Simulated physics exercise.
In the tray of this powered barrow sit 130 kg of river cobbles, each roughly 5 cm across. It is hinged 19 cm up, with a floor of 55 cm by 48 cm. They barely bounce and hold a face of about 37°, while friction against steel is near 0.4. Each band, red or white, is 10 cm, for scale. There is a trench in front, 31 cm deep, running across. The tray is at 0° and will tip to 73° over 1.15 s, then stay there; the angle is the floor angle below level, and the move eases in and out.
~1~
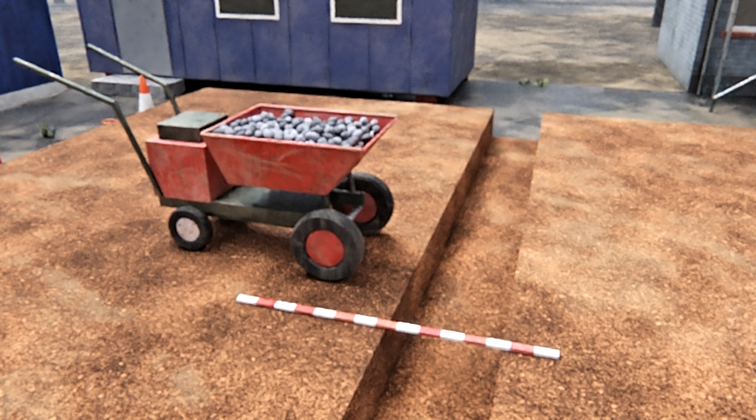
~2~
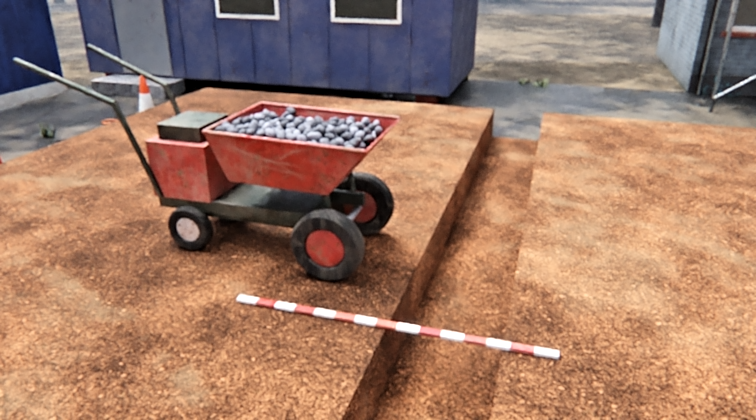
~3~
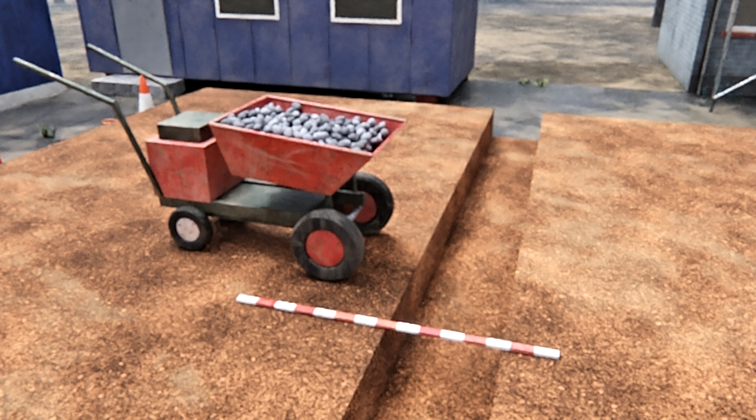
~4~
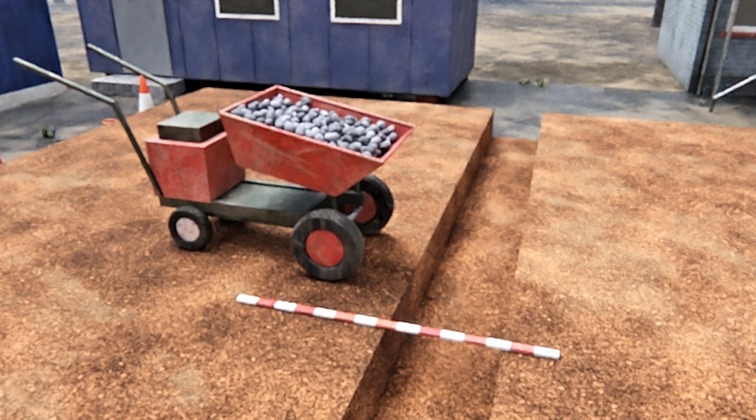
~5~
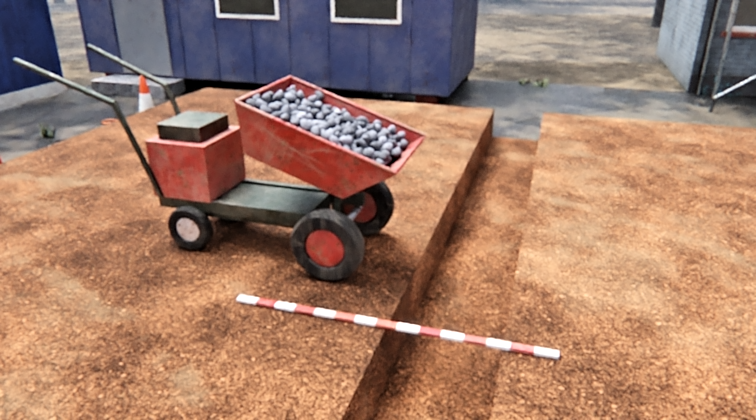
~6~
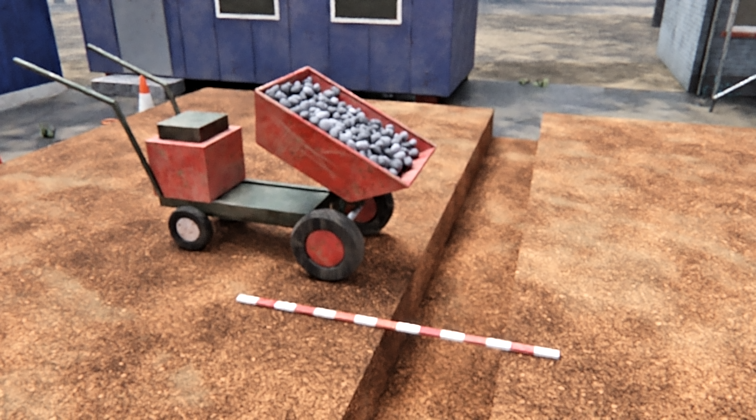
A red powered barrow with a tray of grey cobbles stands on brown, gritty ground, seen from slightly above and to one side, with a blue cabin behind. Its dark handles rise at left near an orange-and-white cone, while a red-and-white banded pole lies in front, reaching across a trench at right. The tray tilts smoothly down towards the right, its rear rising, while the wheels and camera stay still.
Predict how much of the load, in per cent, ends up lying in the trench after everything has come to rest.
Roughly 95 per cent of it.
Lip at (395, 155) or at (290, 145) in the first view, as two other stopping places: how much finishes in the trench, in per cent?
It comes to about 55 and 75 in a hundred.
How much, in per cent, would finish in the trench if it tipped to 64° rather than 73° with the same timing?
Close to 90 per cent then.
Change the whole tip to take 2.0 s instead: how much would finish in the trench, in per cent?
In that case, around 100%.
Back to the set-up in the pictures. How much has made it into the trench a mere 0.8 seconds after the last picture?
I'd say near 50 per cent at that time.
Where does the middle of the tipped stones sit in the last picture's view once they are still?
Middle at around (477, 314), I'd say.
Then, 0.4 s after the last picture the floor is at 61°, 99 % in the tray, 1 % in the trench; the foremost stones are at (453, 222).
Then, 0.8 s after the last picture the floor is at 73°, 46 % in the tray, 51 % in the trench, 2 % past the trench; the foremost stones are at (535, 283).
Then, 1.1 s after the last picture the floor is at 73°, 15 % in the tray, 79 % in the trench, 5 % past the trench; the foremost stones are at (636, 315).
Then, 3.1 s after the last picture the floor is at 73°, 0 % in the tray, 95 % in the trench, 5 % past the trench; the foremost stones are at (723, 343).
